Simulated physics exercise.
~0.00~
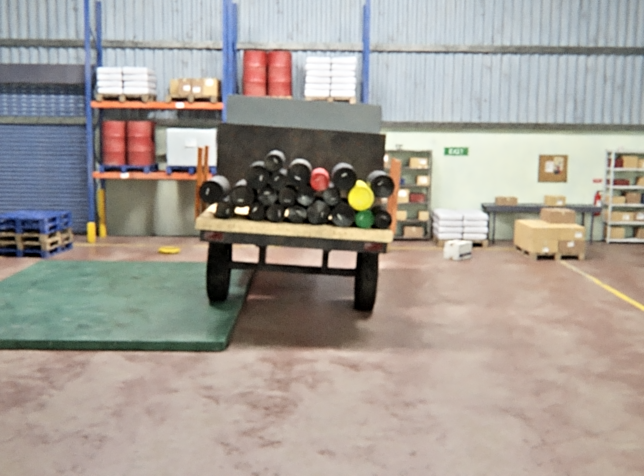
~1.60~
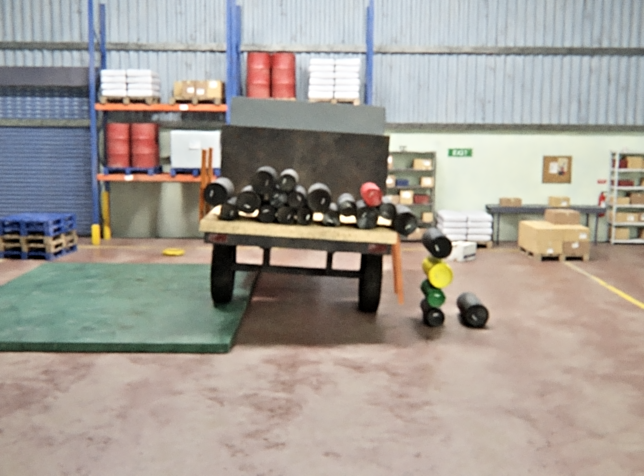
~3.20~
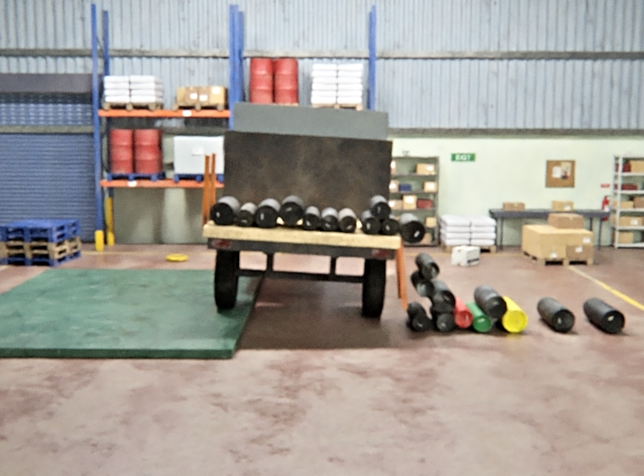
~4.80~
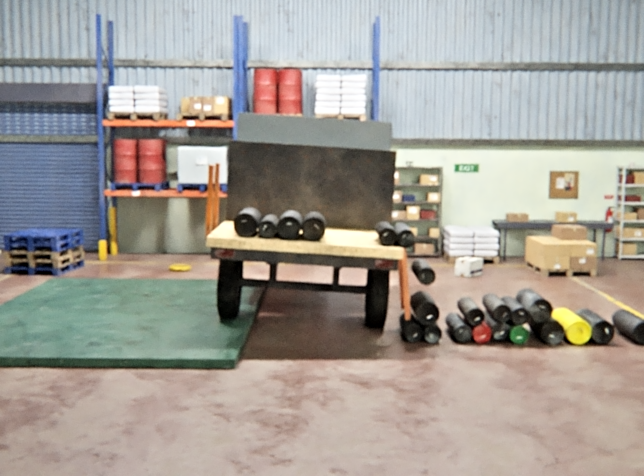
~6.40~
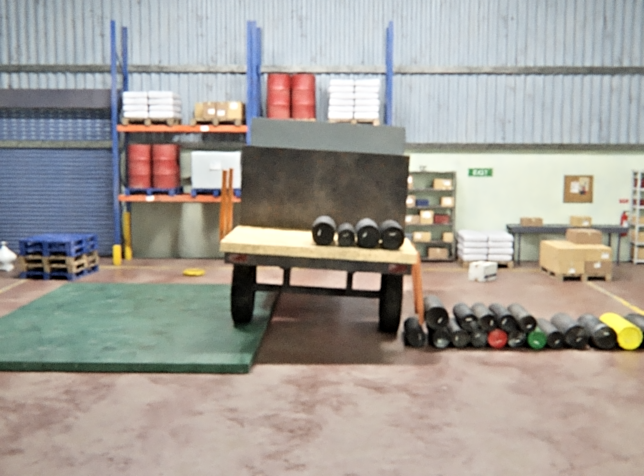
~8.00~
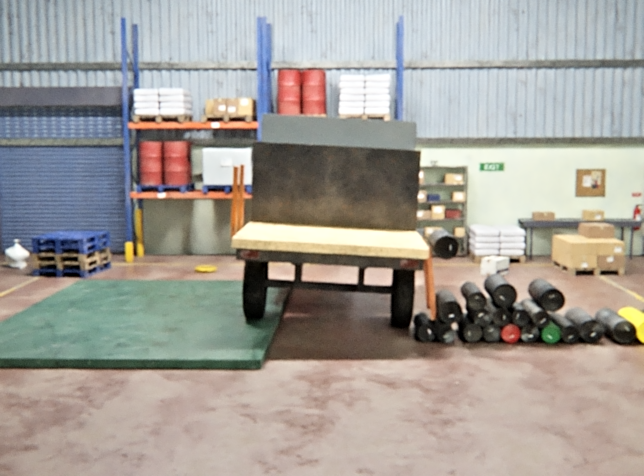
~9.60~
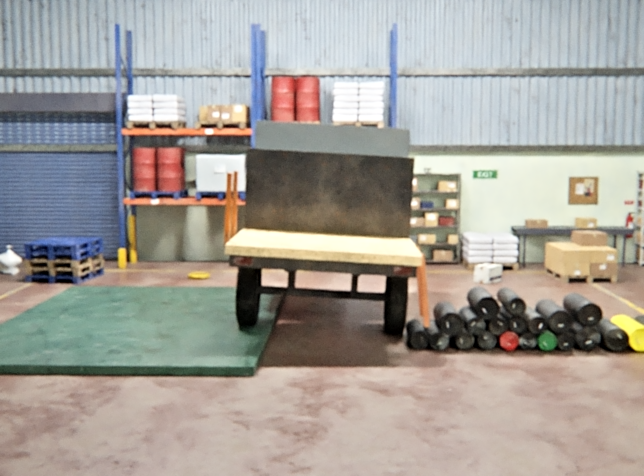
In a warehouse, a pile of mostly black cylinders, with one yellow, one green and one red, rolled off the right side of a parked flatbed until its deck was empty, and they all ended up heaped on the floor to the right.
